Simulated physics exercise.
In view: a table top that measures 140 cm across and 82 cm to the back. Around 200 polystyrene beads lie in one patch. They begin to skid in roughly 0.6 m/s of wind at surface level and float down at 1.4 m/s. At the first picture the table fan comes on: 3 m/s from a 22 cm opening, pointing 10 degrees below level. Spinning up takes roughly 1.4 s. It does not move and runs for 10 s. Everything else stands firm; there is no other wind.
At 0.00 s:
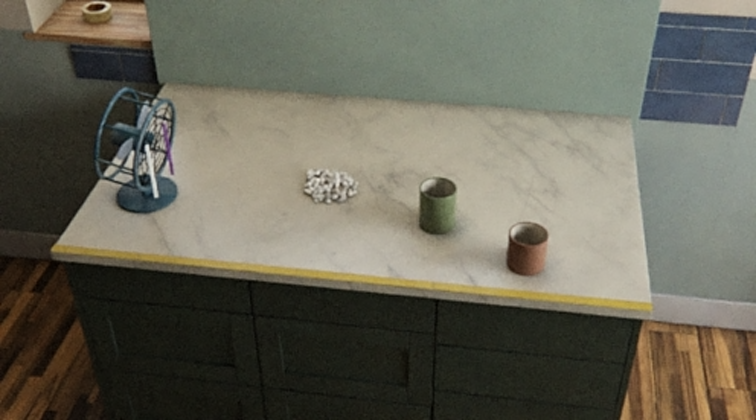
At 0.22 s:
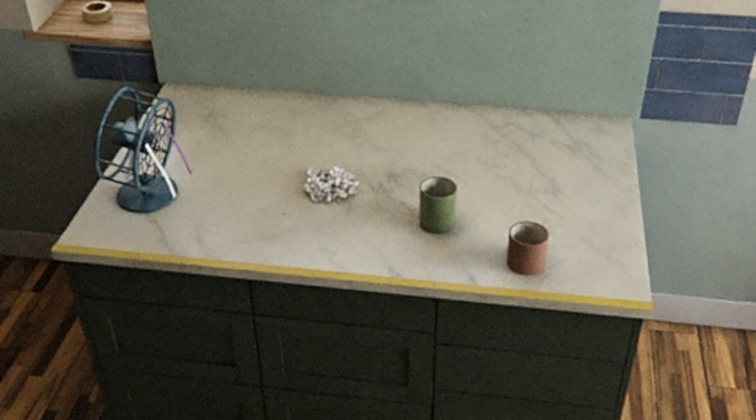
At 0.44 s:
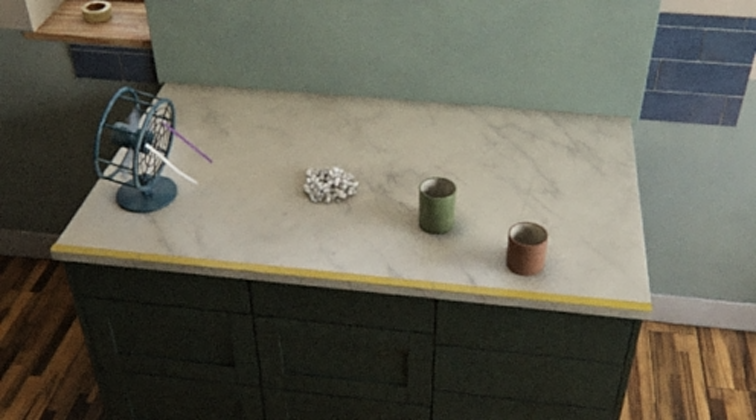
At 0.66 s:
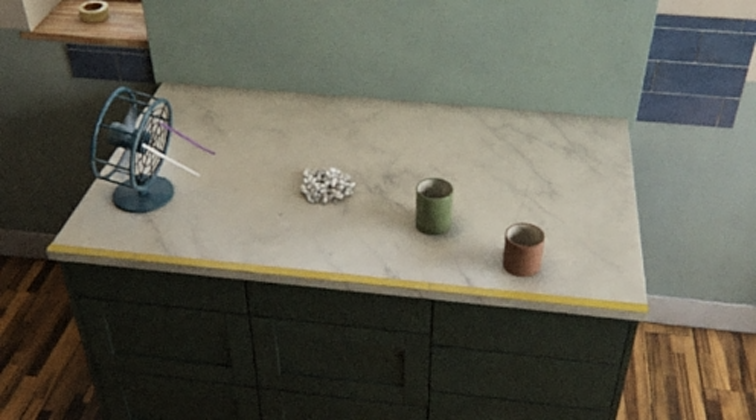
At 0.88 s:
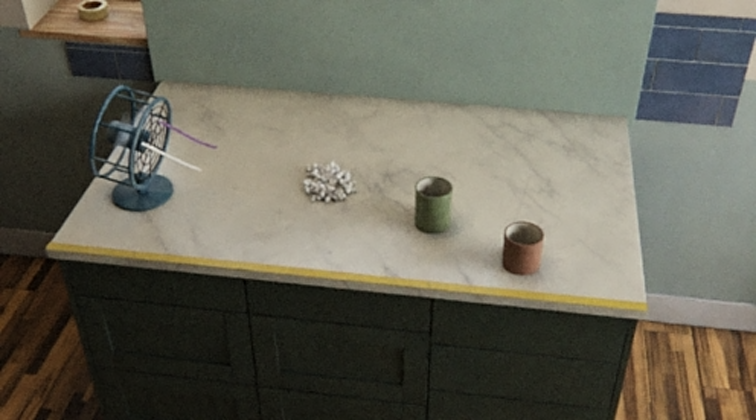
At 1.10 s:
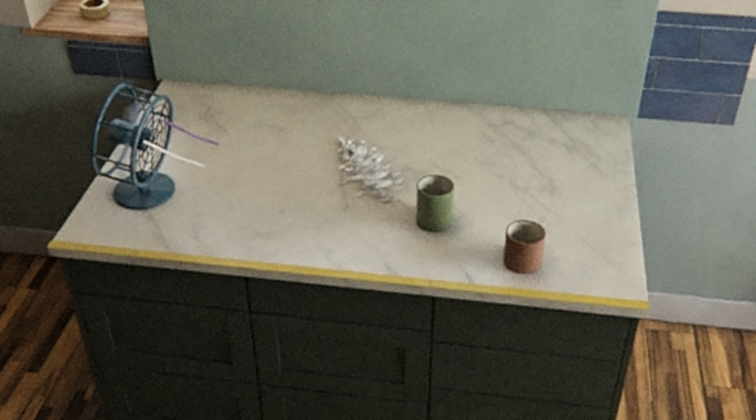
The footage shows a blue fan, a patch of small white beads and two mugs, green and reddish-brown, on a pale tabletop. The fan's streamers lift and stream outward, then the beads stir and skid rightward toward the green mug.
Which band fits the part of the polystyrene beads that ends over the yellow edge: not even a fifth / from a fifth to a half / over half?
By then under a fifth are over the yellow edge.
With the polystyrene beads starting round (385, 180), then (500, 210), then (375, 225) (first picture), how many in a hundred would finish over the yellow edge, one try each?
In that order: 0 %, 2 %, 60 %.
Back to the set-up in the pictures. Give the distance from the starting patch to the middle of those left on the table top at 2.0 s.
Roughly 60 cm.
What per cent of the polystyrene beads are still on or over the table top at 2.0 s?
Some 100 per cent.
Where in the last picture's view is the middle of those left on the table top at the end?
Near (492, 114).
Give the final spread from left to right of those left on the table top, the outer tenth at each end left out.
Roughly 60 cm.
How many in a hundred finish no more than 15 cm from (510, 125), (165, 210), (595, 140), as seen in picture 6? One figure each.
In turn about 15 %, 0 %, 10 %.
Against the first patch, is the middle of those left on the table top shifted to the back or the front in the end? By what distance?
Towards the back, some 40 cm.
After 2.0 s the count stands so, 0 % are over the yellow edge; the middle of those still in play is near (525, 124).
After 3.2 s the count stands so, 0 % are over the yellow edge; the middle of those still in play is near (471, 126).
After 5.5 s the count stands so, 0 % are over the yellow edge; the middle of those still in play is near (491, 117).
After 10.0 s, at the end, 0 % are over the yellow edge; the middle of those still in play is near (492, 114).
